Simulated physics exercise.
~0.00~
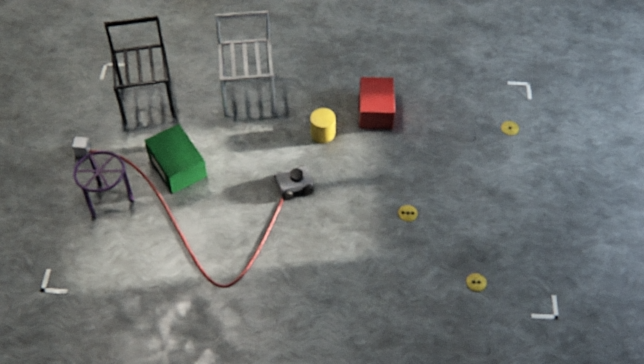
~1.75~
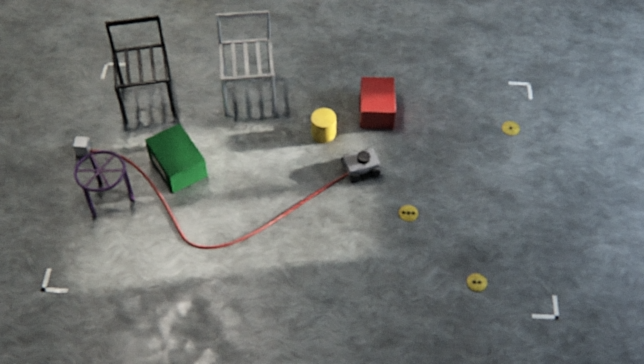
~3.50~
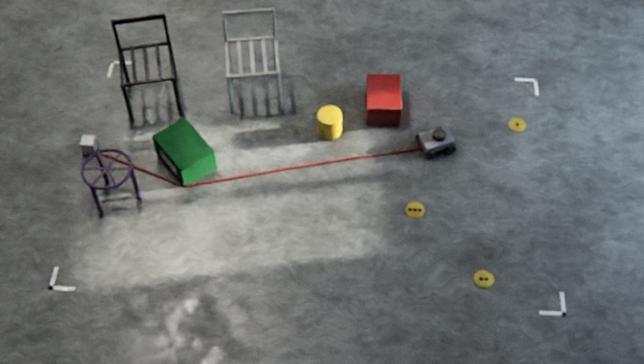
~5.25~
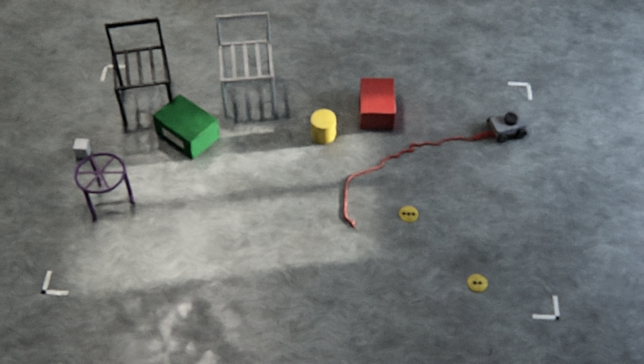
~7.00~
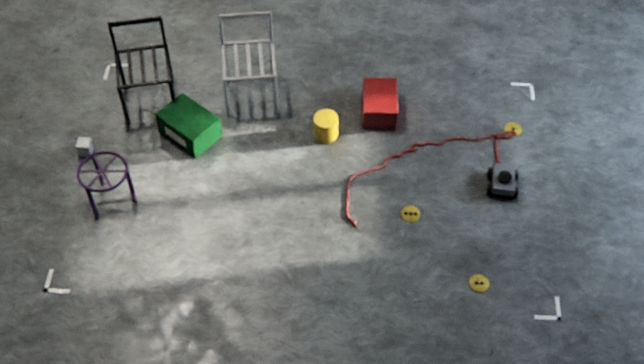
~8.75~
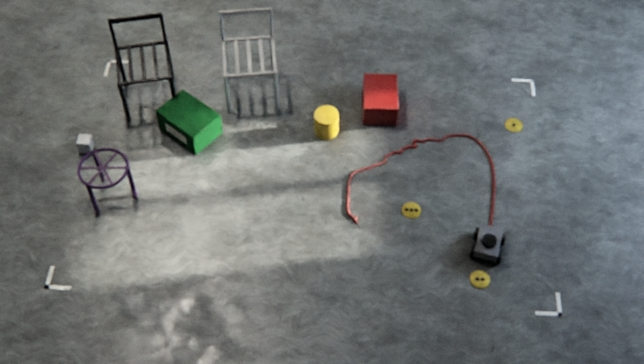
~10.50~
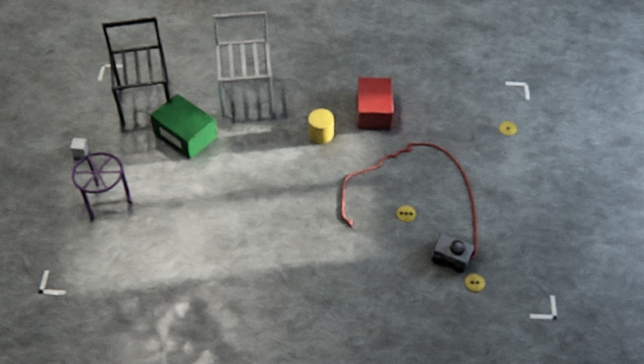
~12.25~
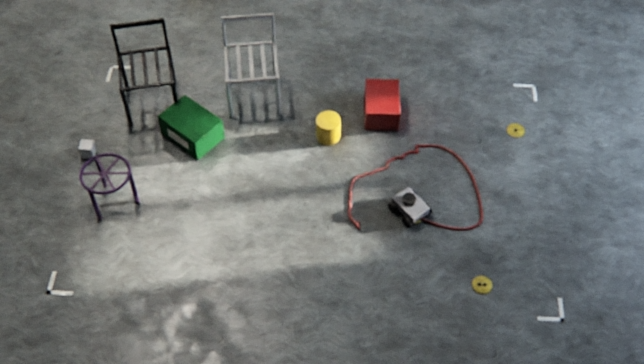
A cart pulls its red lead taut, shifting the green box, then circles back trailing it.
